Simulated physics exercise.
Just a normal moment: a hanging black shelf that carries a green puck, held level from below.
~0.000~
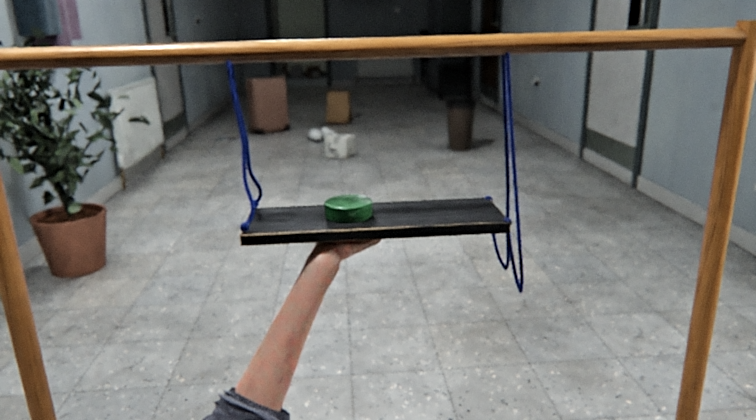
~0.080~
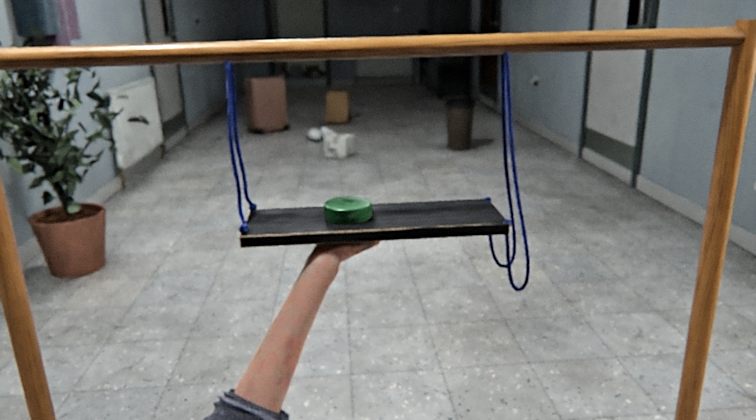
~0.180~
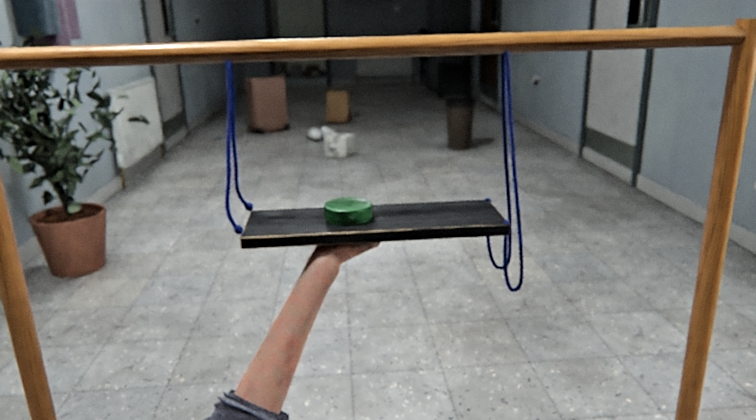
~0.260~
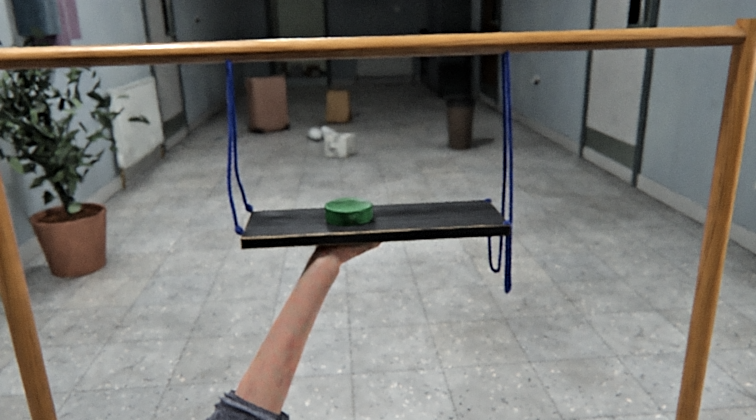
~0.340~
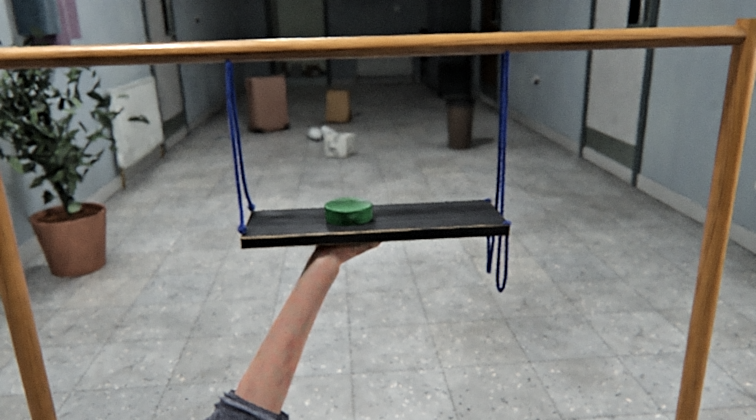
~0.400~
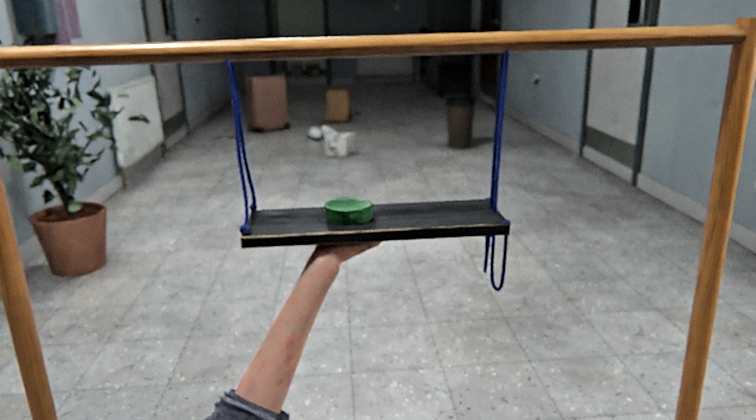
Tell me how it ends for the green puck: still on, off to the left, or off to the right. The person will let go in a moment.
It ends up off to the right.
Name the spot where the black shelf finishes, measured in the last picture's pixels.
Its centre ends up at (348, 296).
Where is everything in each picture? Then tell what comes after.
In the first frame, green puck (349, 208); black shelf (377, 234).
In the second frame, green puck (348, 210).
In the third frame, green puck (348, 211).
In the fourth frame, green puck (349, 211); black shelf (377, 237).
In the fifth frame, green puck (349, 211).
In the sixth frame, green puck (349, 211); black shelf (377, 237); left shoelaces almost straight; right shoelaces slack, hanging in a loop.
By 1.18 s, board tipped 36° down to the right; puck on the floor.
By 1.80 s, board tipped 38° down to the right; puck on the floor.
When it is over, board tipped 39° down to the right; puck on the floor. The green puck goes off on the right.
